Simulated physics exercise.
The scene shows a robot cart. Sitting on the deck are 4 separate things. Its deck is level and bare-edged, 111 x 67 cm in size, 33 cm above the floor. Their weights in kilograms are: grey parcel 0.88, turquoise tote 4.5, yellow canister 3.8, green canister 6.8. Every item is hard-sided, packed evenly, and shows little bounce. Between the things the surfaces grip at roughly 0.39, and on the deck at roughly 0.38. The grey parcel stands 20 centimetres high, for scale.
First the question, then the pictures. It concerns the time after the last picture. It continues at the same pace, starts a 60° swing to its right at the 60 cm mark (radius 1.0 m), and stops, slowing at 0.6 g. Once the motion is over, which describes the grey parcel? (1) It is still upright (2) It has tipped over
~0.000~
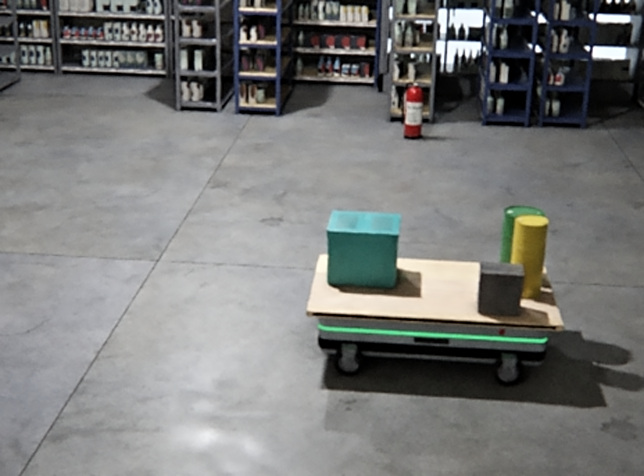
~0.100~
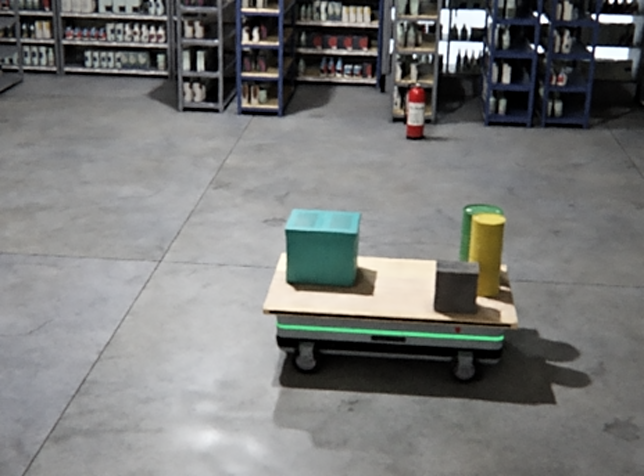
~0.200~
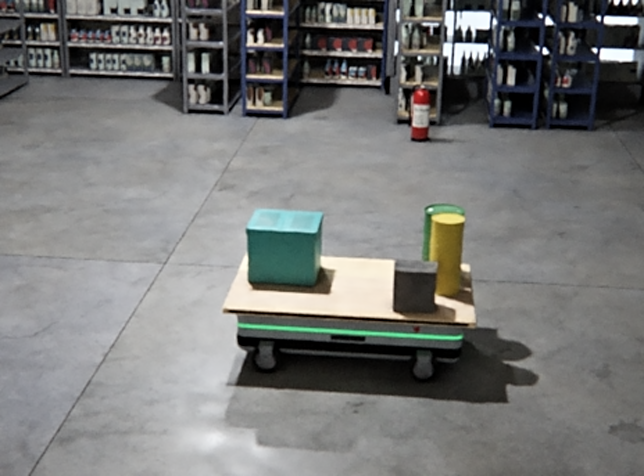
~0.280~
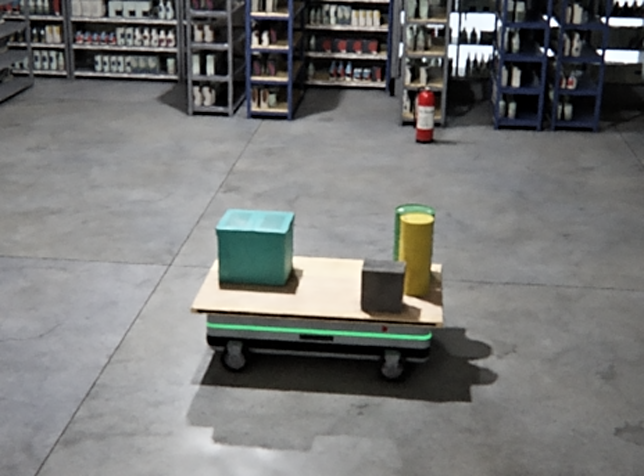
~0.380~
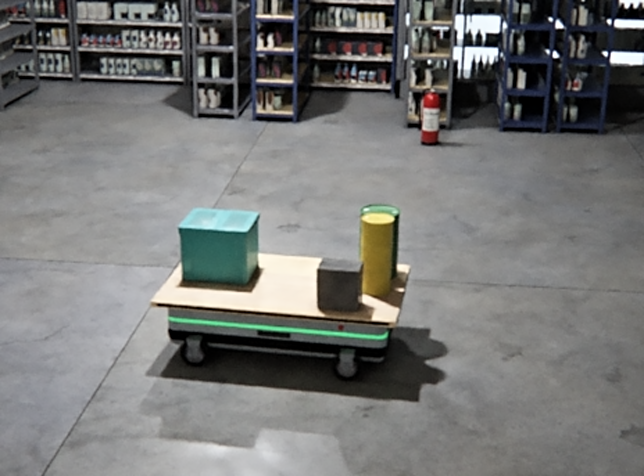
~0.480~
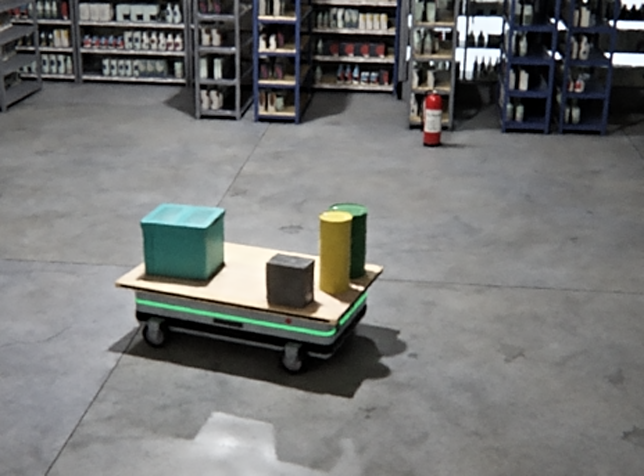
The answer is 2.
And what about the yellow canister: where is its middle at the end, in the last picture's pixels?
It finishes around (154, 181).
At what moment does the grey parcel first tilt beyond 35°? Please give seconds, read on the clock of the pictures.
Around 0.9 s on the clock.
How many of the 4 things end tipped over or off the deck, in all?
2 of them.
After 0.78 s, cart has run 164 cm, turned 51°; grey parcel and turquoise tote now off the deck; yellow canister moved 5 cm.
After 1.08 s, cart has run 220 cm, turned 60°; yellow canister moved 12 cm.
In the end (1.8 s), off the deck and tipped over, grey parcel and turquoise tote; not toppled but over 10 cm from the start, yellow canister and green canister. In the last view, grey parcel near (55, 275).
